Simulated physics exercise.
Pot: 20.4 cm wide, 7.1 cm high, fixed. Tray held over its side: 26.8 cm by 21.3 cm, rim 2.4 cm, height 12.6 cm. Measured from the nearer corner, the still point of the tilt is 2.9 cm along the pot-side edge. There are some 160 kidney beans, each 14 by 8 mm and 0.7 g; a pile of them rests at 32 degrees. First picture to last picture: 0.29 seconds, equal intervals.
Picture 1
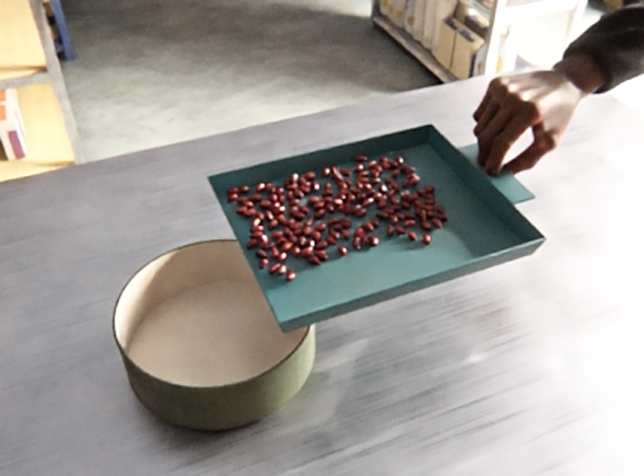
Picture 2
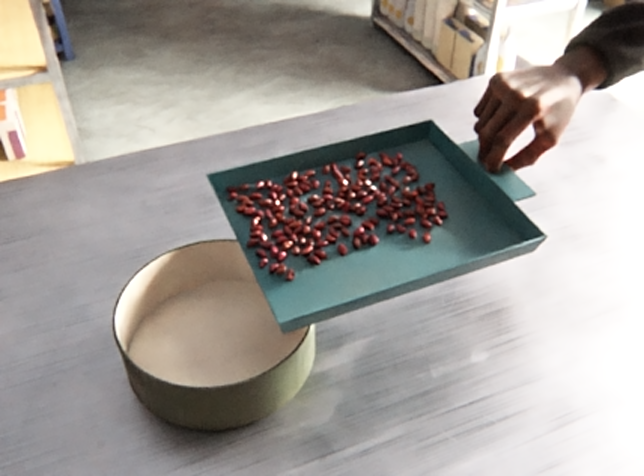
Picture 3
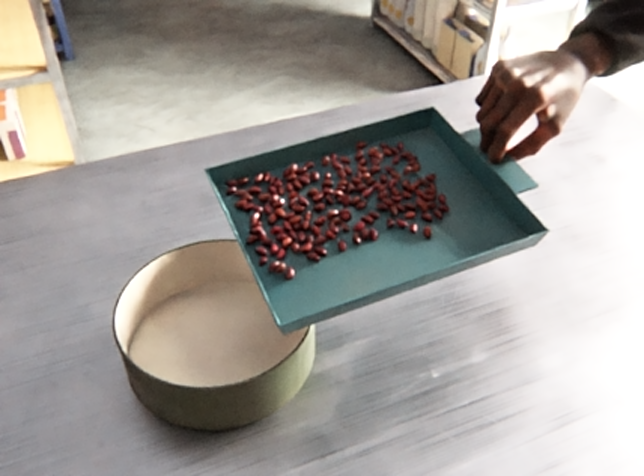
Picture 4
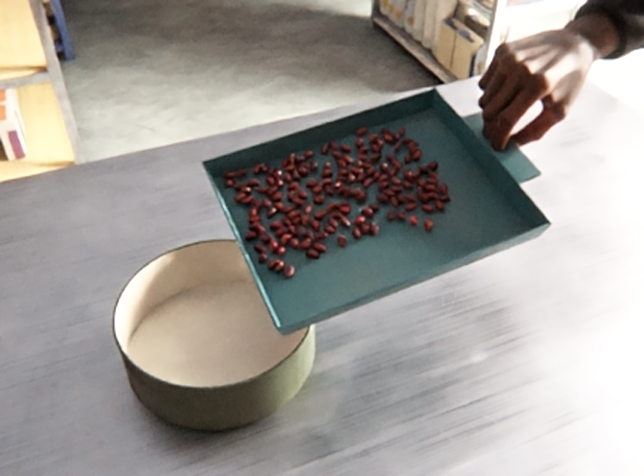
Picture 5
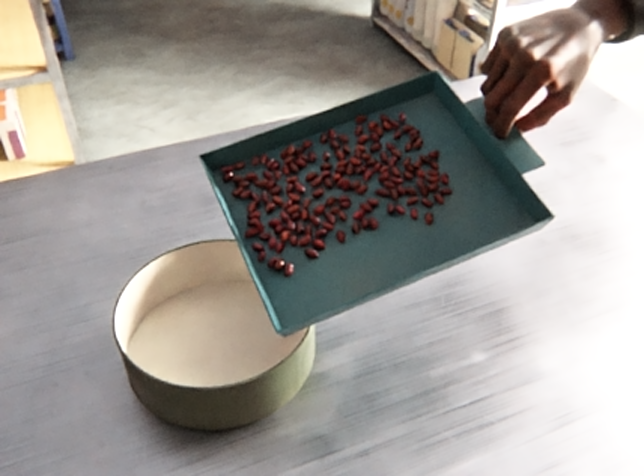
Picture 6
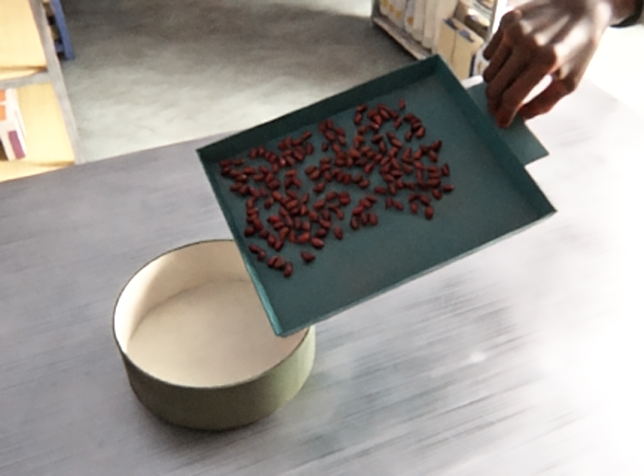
A hand slowly tilts a teal tray of dark red beans beside a round pot.
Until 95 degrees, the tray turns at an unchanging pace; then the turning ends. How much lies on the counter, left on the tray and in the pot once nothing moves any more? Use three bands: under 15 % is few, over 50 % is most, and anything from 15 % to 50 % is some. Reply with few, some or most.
Counter: Most, tray: Few, pot: Few.
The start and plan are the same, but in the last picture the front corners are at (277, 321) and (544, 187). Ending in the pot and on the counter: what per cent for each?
You'd end with pot at 65 and counter at 35.
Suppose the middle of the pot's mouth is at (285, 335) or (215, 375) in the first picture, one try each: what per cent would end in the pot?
Roughly 100 per cent, then 95 per cent.
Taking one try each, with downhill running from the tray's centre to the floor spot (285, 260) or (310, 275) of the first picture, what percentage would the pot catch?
Roughly 85 % for the first direction, roughly 35 % for the second.
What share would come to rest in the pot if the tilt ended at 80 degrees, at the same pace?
It would be near 0 per cent.
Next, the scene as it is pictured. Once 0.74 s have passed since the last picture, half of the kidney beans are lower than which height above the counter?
Around 12 cm up.
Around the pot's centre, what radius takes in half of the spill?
Roughly 16 centimetres.
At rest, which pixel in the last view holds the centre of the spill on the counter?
Around (274, 461).
Then, 0.44 s after the last picture, tilt 55 degrees; the tray holds 100 %, the pot 0 %.
Then, 0.74 s after the last picture, tilt 80 degrees; the tray holds 60 %, the pot 0 %.
Then, 1.14 s after the last picture, tilt 95 degrees; the tray holds 5 %, the pot 0 %.
In the end, counter 100 %, tray 0 %, pot 0 %.
